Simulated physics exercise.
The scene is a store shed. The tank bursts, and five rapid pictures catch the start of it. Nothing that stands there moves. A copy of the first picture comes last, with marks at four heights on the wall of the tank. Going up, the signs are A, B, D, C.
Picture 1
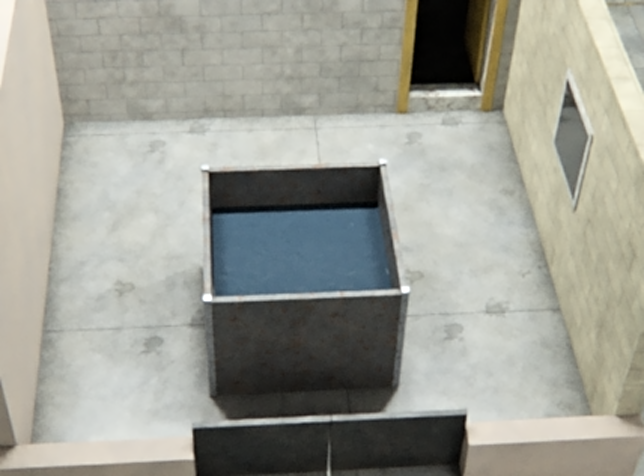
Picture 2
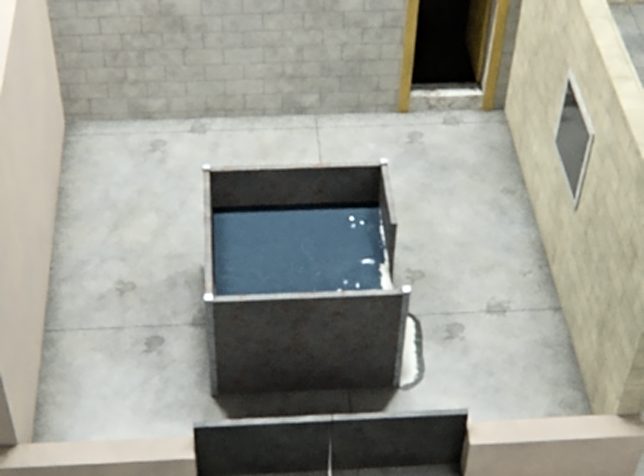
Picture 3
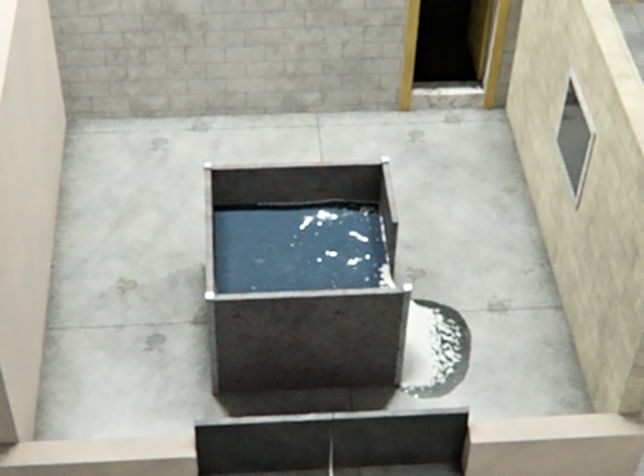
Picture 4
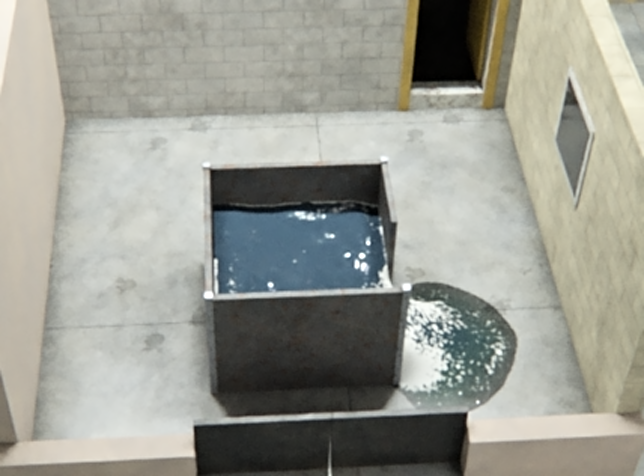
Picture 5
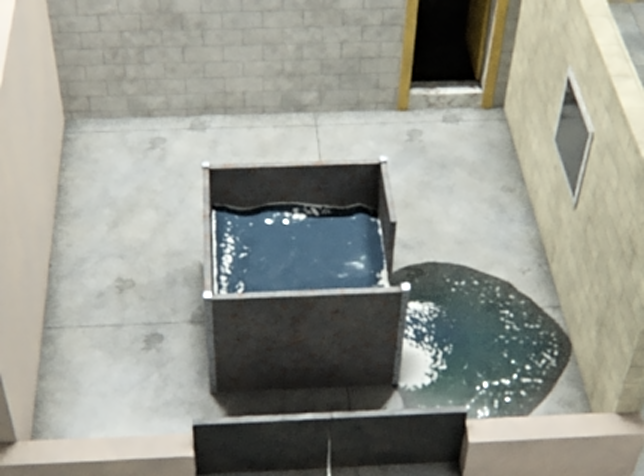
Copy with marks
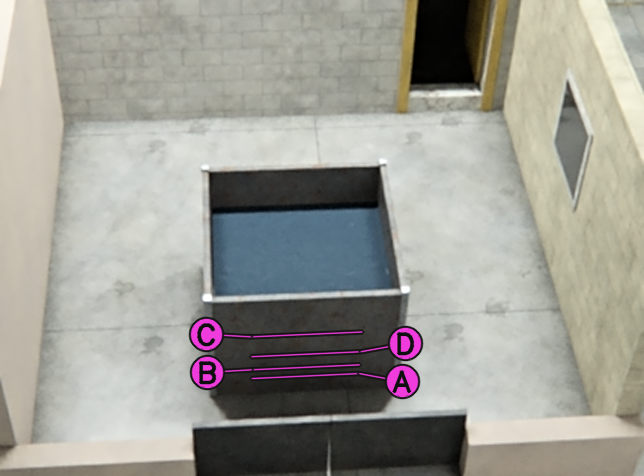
Dark blue water rests in a square, dark-walled tank on a pale floor, then begins pouring from an opening in the tank's right side. White flecks scatter across the rippling surface as a foamy puddle grows on the floor, spreading into a wide, glistening pool right of the tank.
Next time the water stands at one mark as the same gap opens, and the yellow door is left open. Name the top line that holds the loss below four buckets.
That is mark C.
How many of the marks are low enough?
All of the four.
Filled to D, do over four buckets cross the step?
No.
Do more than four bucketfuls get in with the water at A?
No.
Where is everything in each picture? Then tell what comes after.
Water in the tank at rest, its middle at (300, 263); foot of the yellow doorway at (444, 111); shut gate at (330, 426), in the first picture.
In the second picture, 1 % of the ground under water, visible out to (414, 369).
In the third picture, 3 % of the ground under water, visible out to (463, 334).
In the fourth picture, 6 % of the ground under water, visible out to (502, 327).
In the fifth picture, 12 % of the ground under water, visible out to (562, 352).
In magenta, A at (305, 376); B at (305, 367); C at (306, 334); D at (306, 354); from the bottom up A, B, D, C.
With A, nothing gets over.
With B, nothing gets over.
With C, a splash gets over, under a bucket.
With D, nothing gets over.
